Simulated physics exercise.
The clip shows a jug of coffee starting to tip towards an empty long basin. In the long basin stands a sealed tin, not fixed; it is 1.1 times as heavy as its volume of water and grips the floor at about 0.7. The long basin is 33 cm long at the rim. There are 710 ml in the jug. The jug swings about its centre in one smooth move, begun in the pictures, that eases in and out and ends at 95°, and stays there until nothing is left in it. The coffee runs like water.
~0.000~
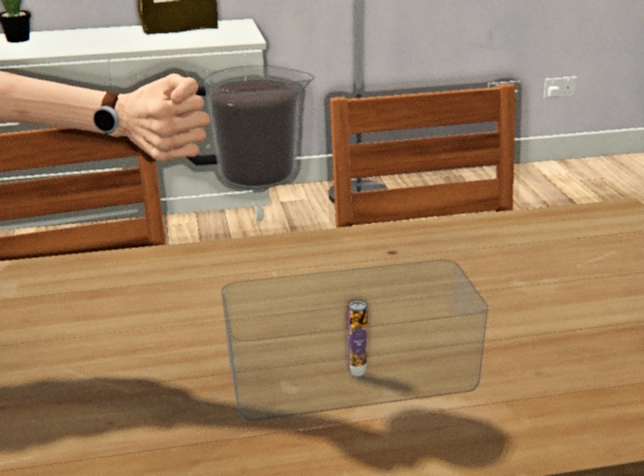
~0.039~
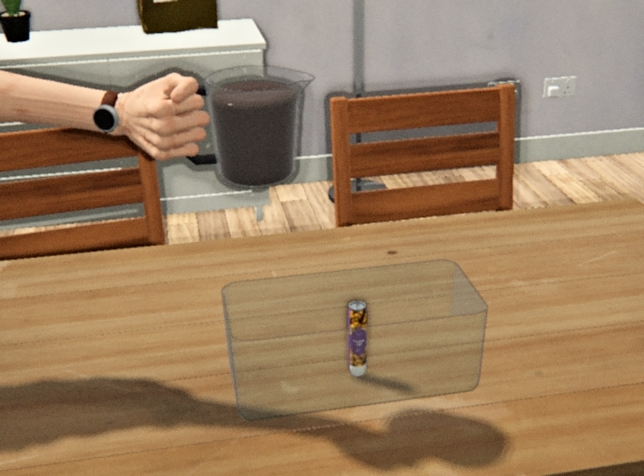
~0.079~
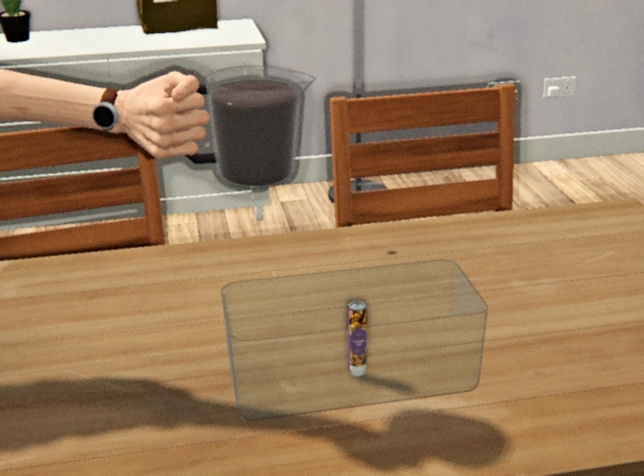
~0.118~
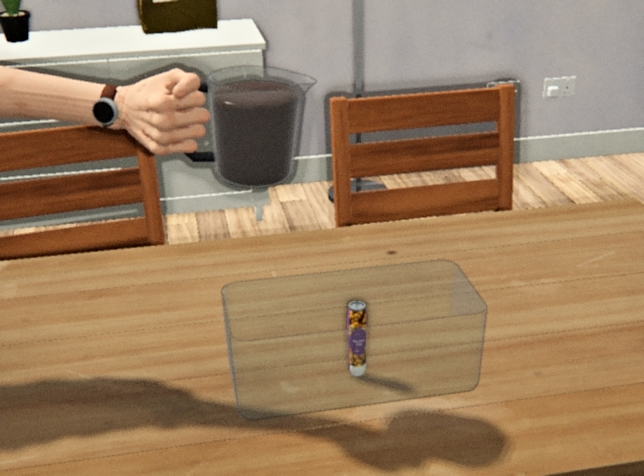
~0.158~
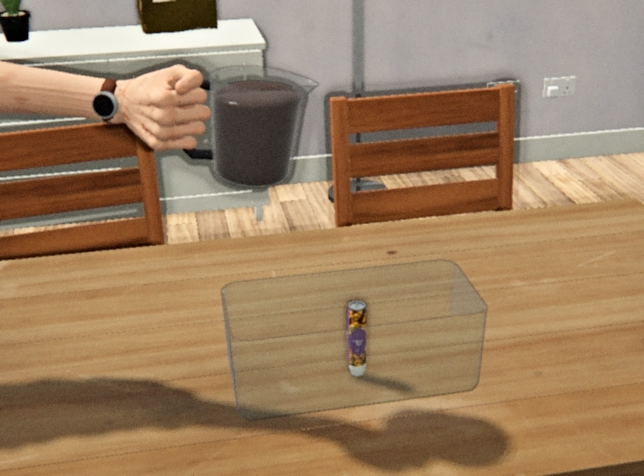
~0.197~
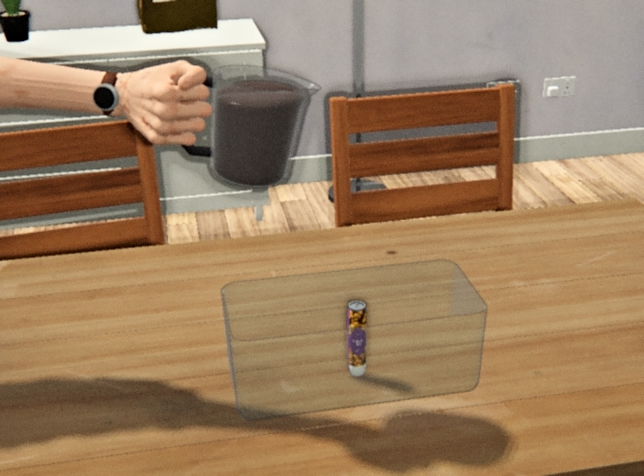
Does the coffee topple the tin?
The tin remains upright.
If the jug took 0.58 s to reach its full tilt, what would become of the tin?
Then it remains upright.
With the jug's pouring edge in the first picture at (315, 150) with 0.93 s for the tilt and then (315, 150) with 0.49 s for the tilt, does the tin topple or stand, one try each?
First it goes over; then it topples.
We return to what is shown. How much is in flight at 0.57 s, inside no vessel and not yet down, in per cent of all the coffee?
About 18 per cent.
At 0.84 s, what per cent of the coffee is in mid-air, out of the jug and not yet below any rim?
About 32 per cent.
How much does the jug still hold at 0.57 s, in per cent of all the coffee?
About 80 per cent.
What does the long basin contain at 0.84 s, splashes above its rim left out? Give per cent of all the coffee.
About 34 per cent.
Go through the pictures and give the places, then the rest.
Tilt 0°; pouring edge (315, 76); surface from (209, 96) to (298, 89); the long basin's rim runs from (227, 313) to (471, 285); the tin's top is at (357, 309), in the first frame.
Tilt 0°; pouring edge (315, 76); surface from (210, 96) to (298, 89), in the second frame.
Tilt 2°; pouring edge (316, 77); surface from (210, 95) to (297, 90), in the third frame.
Tilt 4°; pouring edge (317, 79); surface from (211, 94) to (299, 90), in the fourth frame.
Tilt 7°; pouring edge (319, 82); surface from (213, 94) to (301, 91), in the fifth frame.
Tilt 10°; pouring edge (322, 86); surface from (215, 95) to (304, 91), in the sixth frame.
Then, 0.57 s in, the tilt is 64° and 81 per cent is still to pour; the tin stands where it began.
Then, 0.84 s in, the tilt is 93° and 34 per cent is still to pour; the tin stands where it began.
Then, 1.12 s in, the tilt is 95° and 7 per cent is still to pour; the tin stands where it began.
Then, 1.43 s in, the tilt is 95° and 1 per cent is still to pour; the tin stands where it began.
Finally, the tin stands where it began.
